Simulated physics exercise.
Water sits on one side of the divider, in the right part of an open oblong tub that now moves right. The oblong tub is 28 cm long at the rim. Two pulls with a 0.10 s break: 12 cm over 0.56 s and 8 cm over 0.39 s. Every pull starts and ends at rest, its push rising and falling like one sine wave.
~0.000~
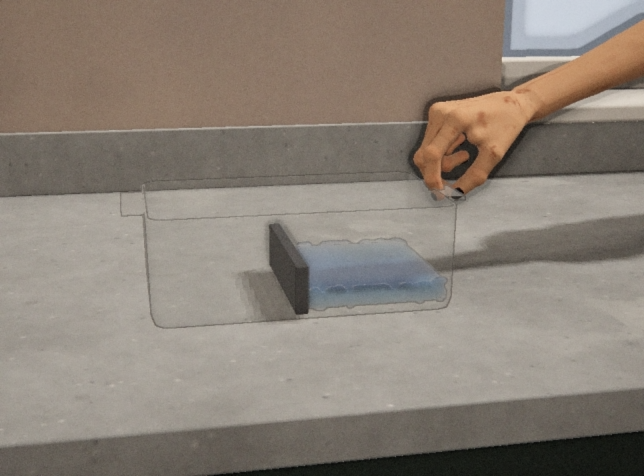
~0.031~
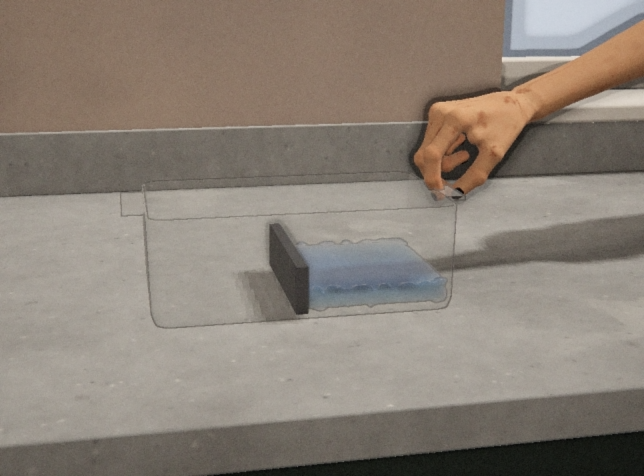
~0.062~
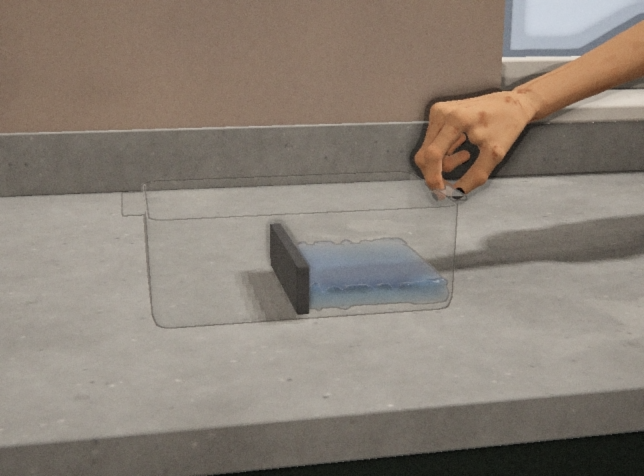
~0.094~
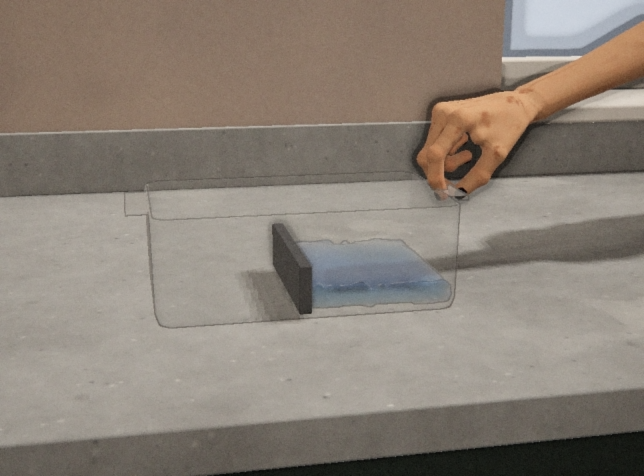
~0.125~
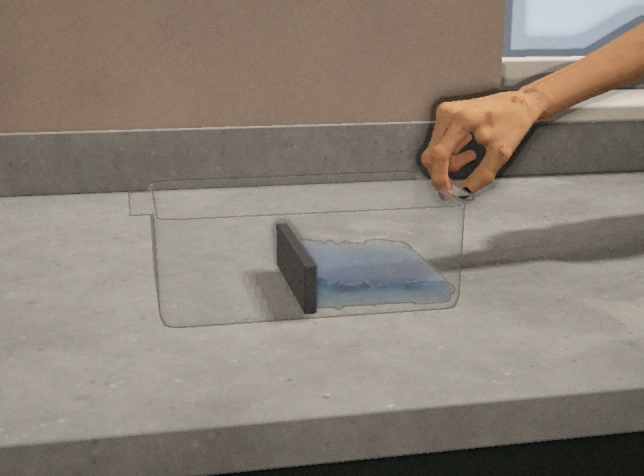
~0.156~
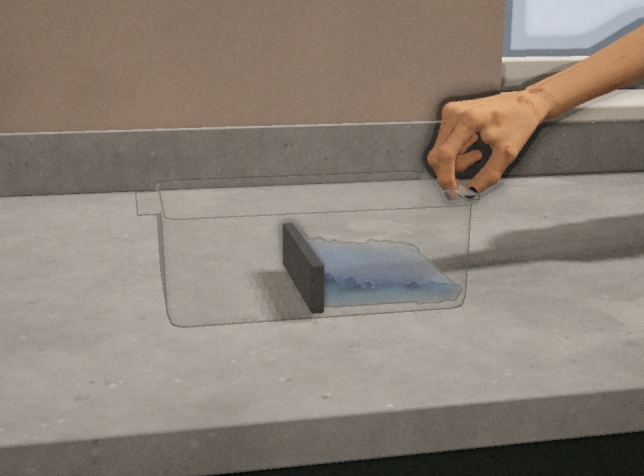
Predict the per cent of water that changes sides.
Close to 20 per cent.
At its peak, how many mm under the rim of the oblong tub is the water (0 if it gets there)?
Some 15 mm.
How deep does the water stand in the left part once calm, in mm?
Some 6 mm deep.
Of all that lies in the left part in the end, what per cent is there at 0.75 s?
Near 0 in a hundred.
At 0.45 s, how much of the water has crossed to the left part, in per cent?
Some 0 per cent.
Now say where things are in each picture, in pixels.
In the first frame, 0.0 cm from the start; oblong tub, level (292, 264) left, (424, 257) right, rim (431, 189); the top of the divider is at (301, 269).
In the second frame, 0.0 cm from the start; oblong tub, level (292, 264) left, (424, 257) right.
In the third frame, 0.1 cm from the start; oblong tub, level (293, 262) left, (426, 258) right.
In the fourth frame, 0.3 cm from the start; oblong tub, level (295, 261) left, (428, 259) right.
In the fifth frame, 0.8 cm from the start; oblong tub, level (299, 257) left, (431, 260) right.
In the sixth frame, 1.4 cm from the start; oblong tub, level (305, 253) left, (433, 263) right.
By 0.45 s it has gone 11 cm; 0 per cent is on the left side and 0 is out of the oblong tub.
By 0.75 s it has gone 12 cm; 0 per cent is on the left side and 1 is out of the oblong tub.
By 1.04 s it has gone 20 cm; 19 per cent is on the left side and 1 is out of the oblong tub.
By 1.34 s it has gone 20 cm; 18 per cent is on the left side and 3 is out of the oblong tub.
At rest 20 per cent is on the left side and 3 is out of the oblong tub.
